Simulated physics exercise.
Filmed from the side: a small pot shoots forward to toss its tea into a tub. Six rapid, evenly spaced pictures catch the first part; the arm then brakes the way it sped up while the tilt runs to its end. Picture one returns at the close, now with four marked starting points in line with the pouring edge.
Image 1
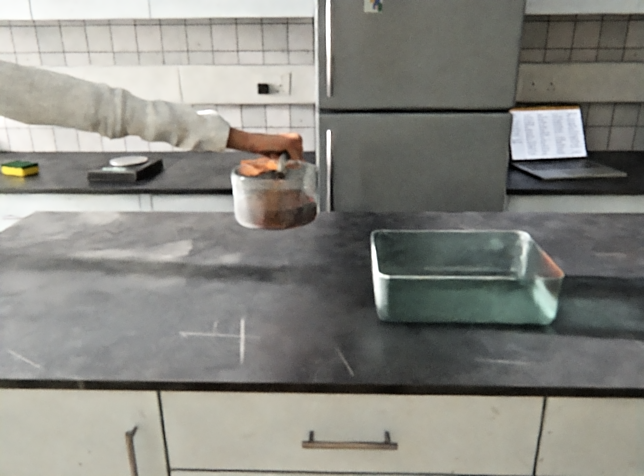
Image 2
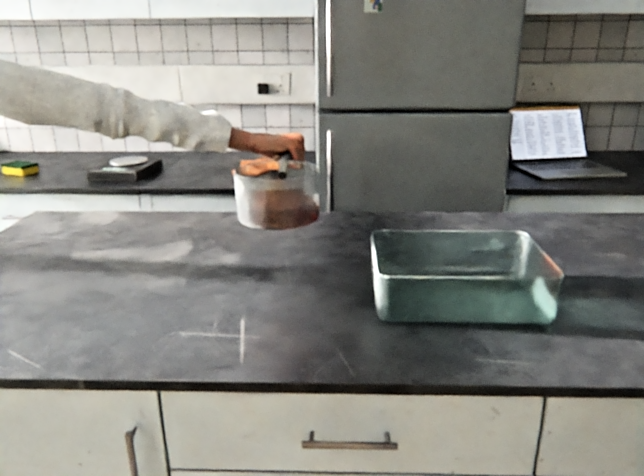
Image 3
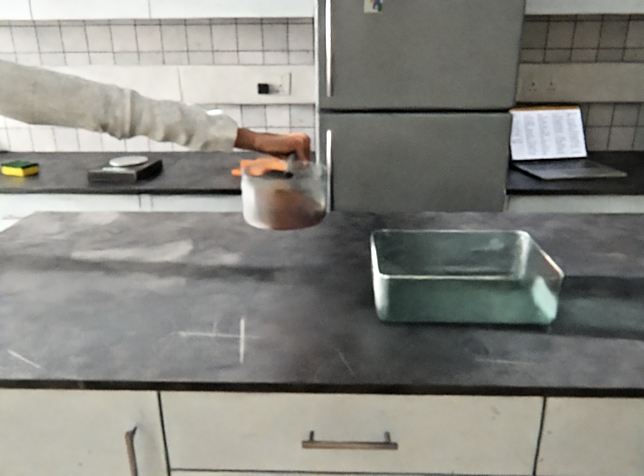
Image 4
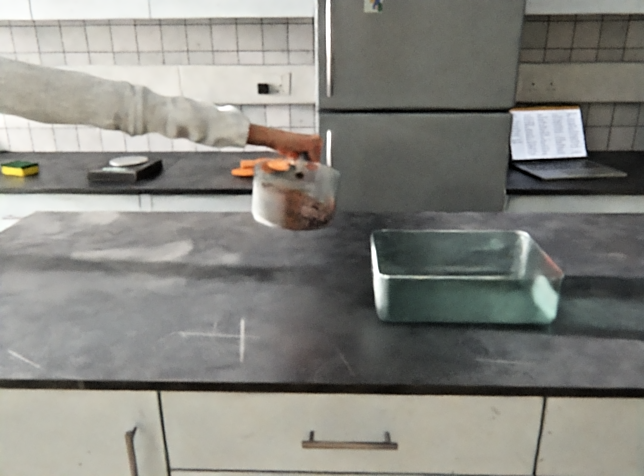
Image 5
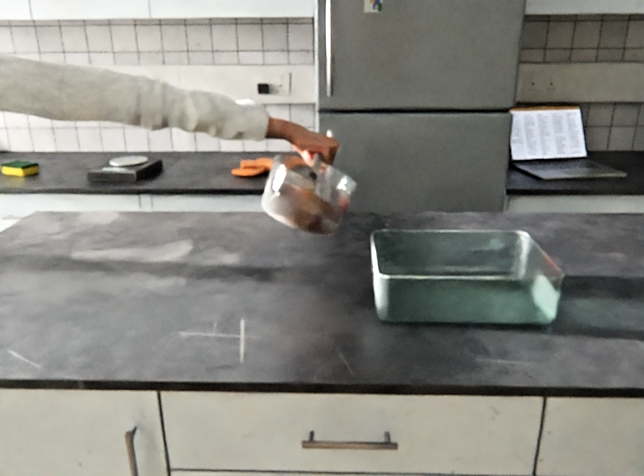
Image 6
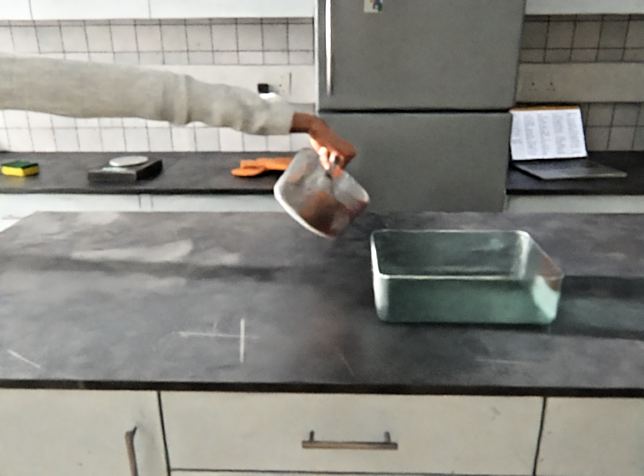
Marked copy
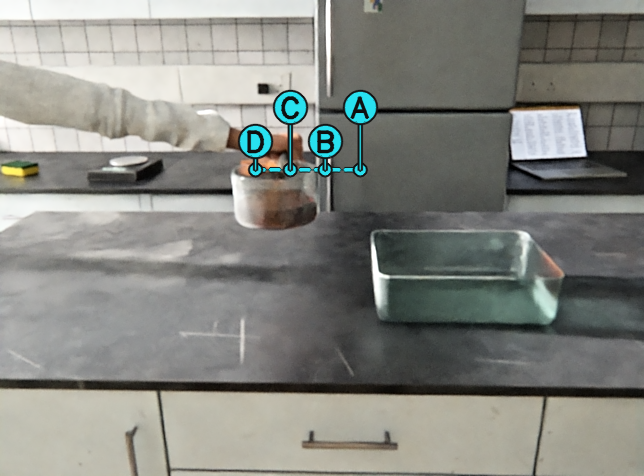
A hand at the end of a pale-sleeved arm grips a small see-through pot of brownish tea above a dark kitchen counter, seen from the side by a still camera. A greenish glass tub sits at right, with a grey fridge, an open laptop, and a yellow sponge behind. The arm moves the upright pot slightly rightward, then extends further, tilting it increasingly toward the tub.
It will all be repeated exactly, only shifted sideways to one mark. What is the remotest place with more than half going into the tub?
That is dot C.
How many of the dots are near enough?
Three of the four.
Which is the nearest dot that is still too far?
That is dot D.
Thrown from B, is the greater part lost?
No, that is safe.
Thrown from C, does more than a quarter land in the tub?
Yes.
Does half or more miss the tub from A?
No, not at all.
On the marked copy, A at (360, 169); B at (325, 169); C at (290, 169); D at (255, 169).
If A is chosen, about 81 % lands in the tub, 2 % falls short and 16 % goes beside or beyond.
If B is chosen, about 88 % lands in the tub, 1 % falls short and 11 % goes beside or beyond.
If C is chosen, about 72 % lands in the tub, 21 % falls short and 7 % goes beside or beyond.
If D is chosen, about 19 % lands in the tub, 79 % falls short.
